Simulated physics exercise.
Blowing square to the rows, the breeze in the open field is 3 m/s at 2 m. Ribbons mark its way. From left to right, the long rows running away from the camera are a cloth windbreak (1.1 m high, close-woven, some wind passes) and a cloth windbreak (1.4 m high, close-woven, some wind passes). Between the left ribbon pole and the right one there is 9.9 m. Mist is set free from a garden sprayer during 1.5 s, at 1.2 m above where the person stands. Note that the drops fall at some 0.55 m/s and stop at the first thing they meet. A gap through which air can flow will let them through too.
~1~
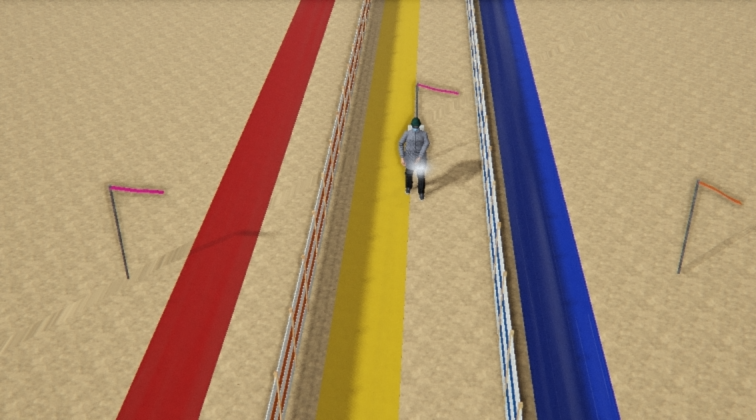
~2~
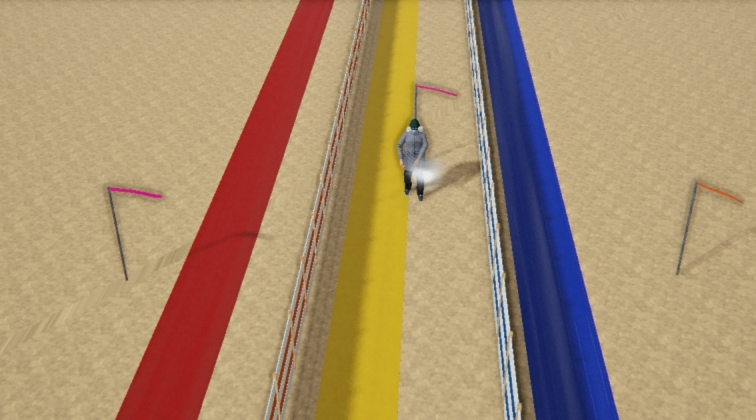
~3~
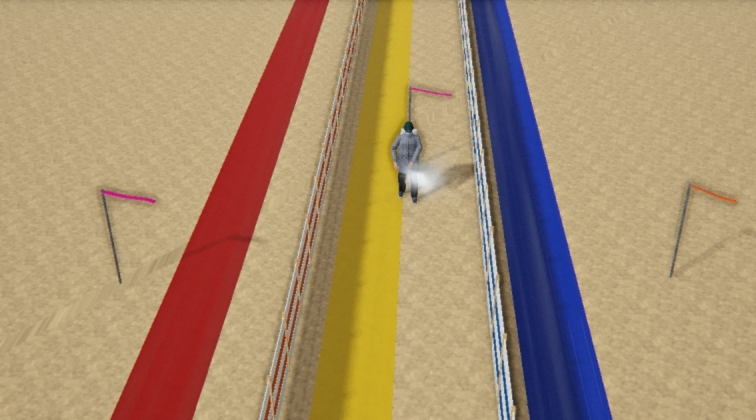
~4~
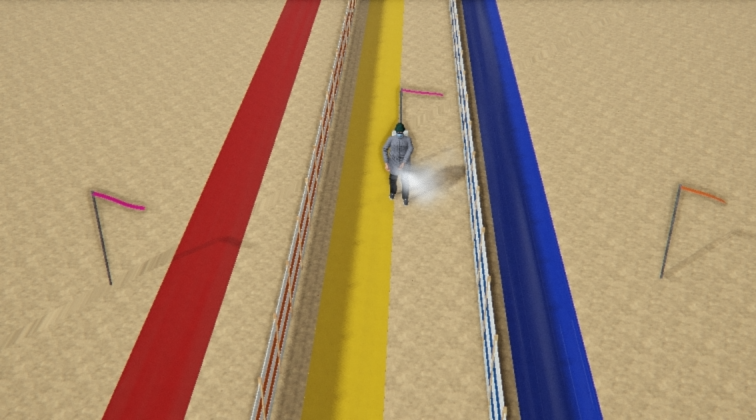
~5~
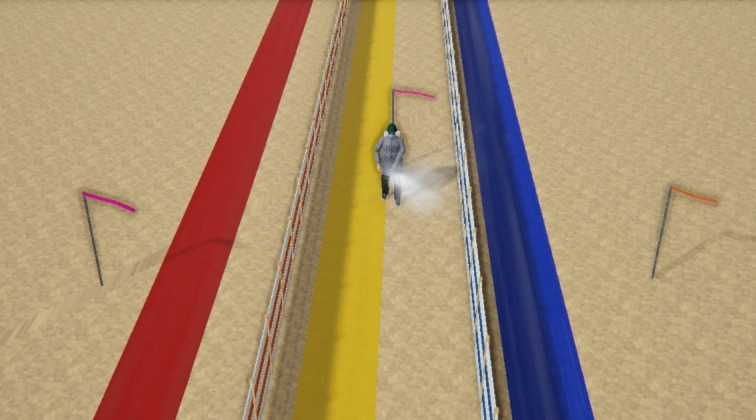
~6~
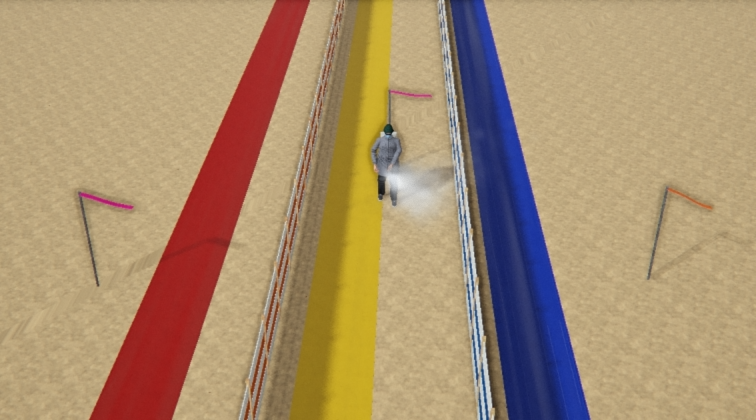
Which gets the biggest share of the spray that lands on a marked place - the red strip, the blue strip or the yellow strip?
The blue one.
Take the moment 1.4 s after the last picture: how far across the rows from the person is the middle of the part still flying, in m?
1.0 m.
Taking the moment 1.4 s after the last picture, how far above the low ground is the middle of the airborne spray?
About 0.6 m high.
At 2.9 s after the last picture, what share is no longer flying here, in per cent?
75 %.
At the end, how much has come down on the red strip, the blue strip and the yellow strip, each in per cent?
0 % red, 15 % blue, 0 % yellow, roughly.
Then, 1.4 s after the last picture, 76 % is in the air or yet to come; 0 % lies on the yellow strip, 0 % on the blue strip and 0 % on the red strip; the middle of what still flies is 0.5 m above the low ground, near (442, 205).
Then, 2.9 s after the last picture, 24 % is in the air or yet to come; 0 % lies on the yellow strip, 7 % on the blue strip and 0 % on the red strip; the middle of what still flies is 0.4 m above the low ground, near (494, 212).
Then, 6.9 s after the last picture, 3 % is in the air or yet to come; 0 % lies on the yellow strip, 17 % on the blue strip and 0 % on the red strip.
Then, 18.9 s after the last picture, 0 % is in the air or yet to come; 0 % lies on the yellow strip, 17 % on the blue strip and 0 % on the red strip.
Then, 43.9 s after the last picture, 0 % is in the air or yet to come; 0 % lies on the yellow strip, 17 % on the blue strip and 0 % on the red strip.
